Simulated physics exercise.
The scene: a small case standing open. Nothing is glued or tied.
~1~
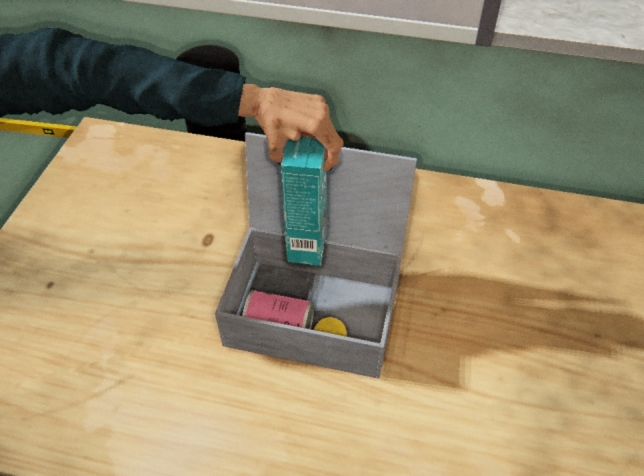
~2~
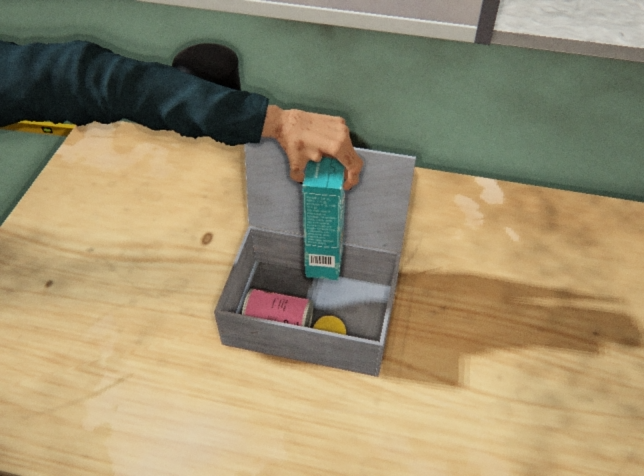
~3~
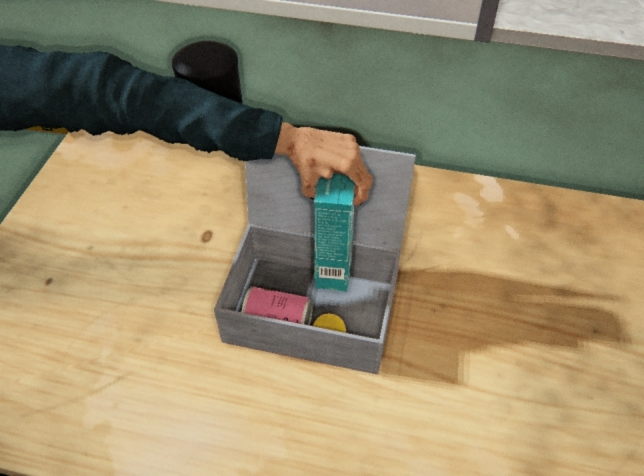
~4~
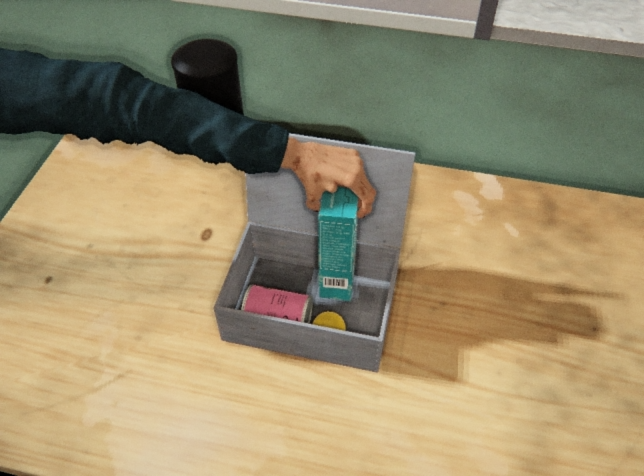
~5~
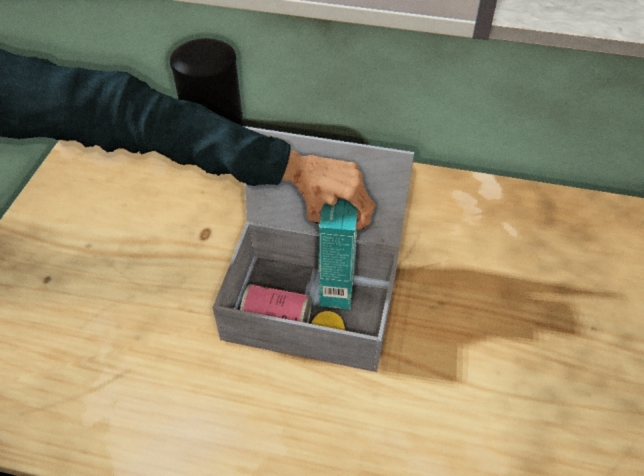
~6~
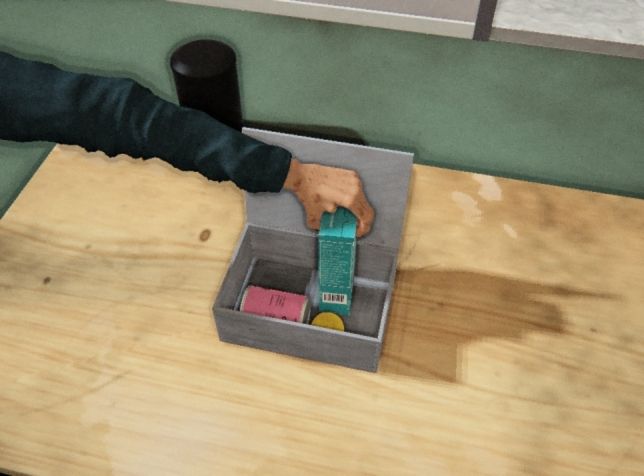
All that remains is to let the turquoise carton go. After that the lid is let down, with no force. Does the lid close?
The lid will not close.
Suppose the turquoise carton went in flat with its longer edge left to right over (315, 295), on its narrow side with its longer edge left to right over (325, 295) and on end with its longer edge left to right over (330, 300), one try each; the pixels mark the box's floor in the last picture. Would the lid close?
First try: It closes; second try: It sits on the rim; third try: It is held up.
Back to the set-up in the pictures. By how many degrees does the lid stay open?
Some 80° above the rim.
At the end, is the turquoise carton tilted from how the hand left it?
It keeps its pose.
Then, 1.00 s past the last view, lid starting down.
Then, 1.40 s past the last view, lid 80° above the rim.
Then, 3.90 s past the last view, lid 79° above the rim.
Finally, lid 79° above the rim; all 3 still in place. Final places as the last picture's camera would see them, turquoise carton near (340, 263).
